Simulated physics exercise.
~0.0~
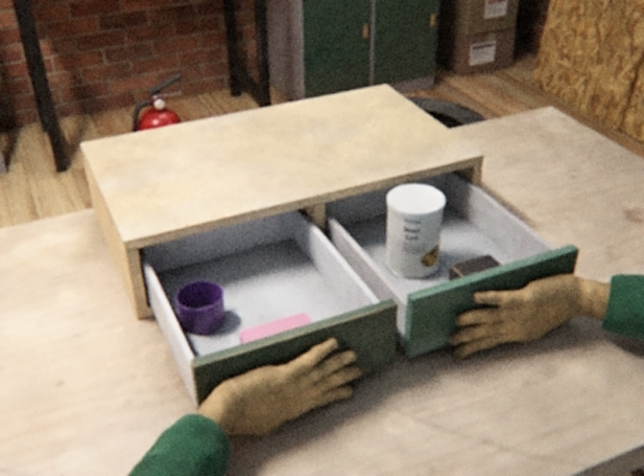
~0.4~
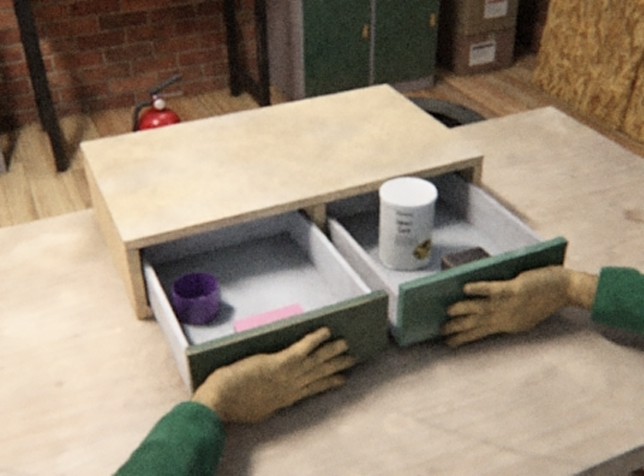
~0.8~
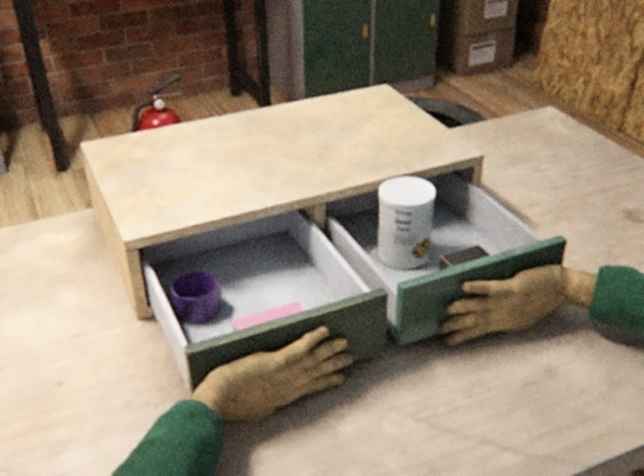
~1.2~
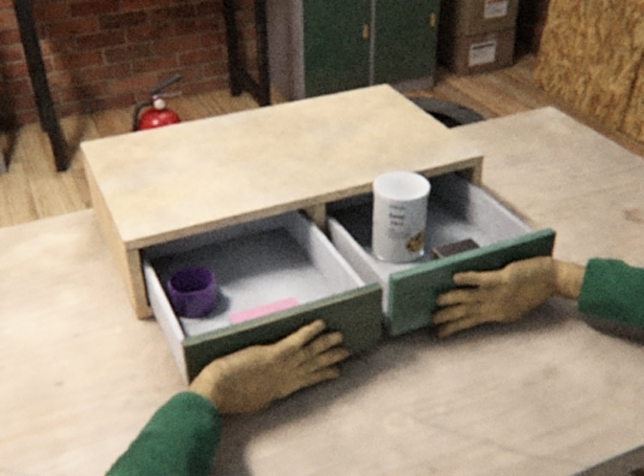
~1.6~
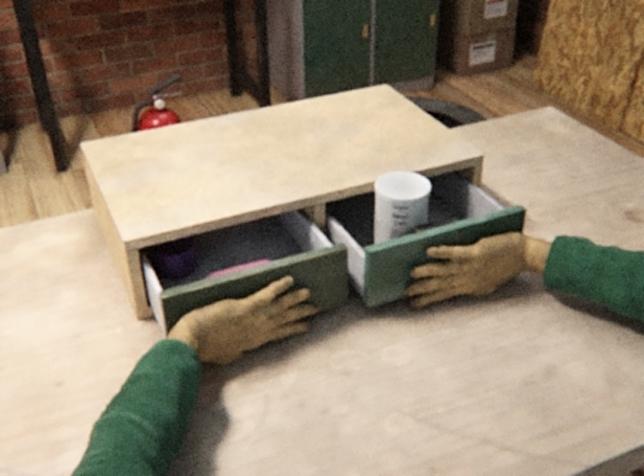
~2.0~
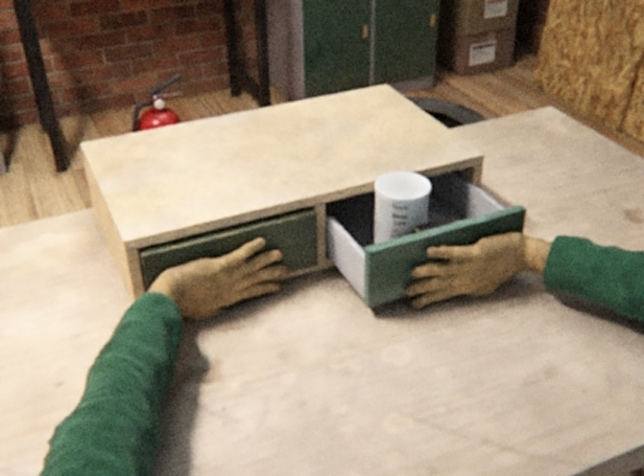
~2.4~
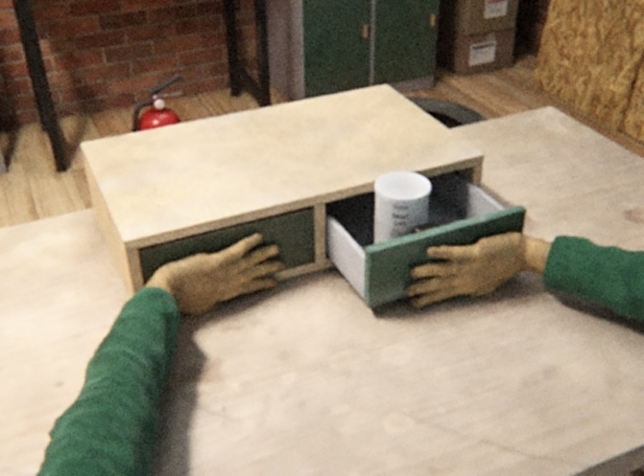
On a workshop table, gloved hands pushing two drawers inward, the left closing while the right stays partly open holding a white canister.
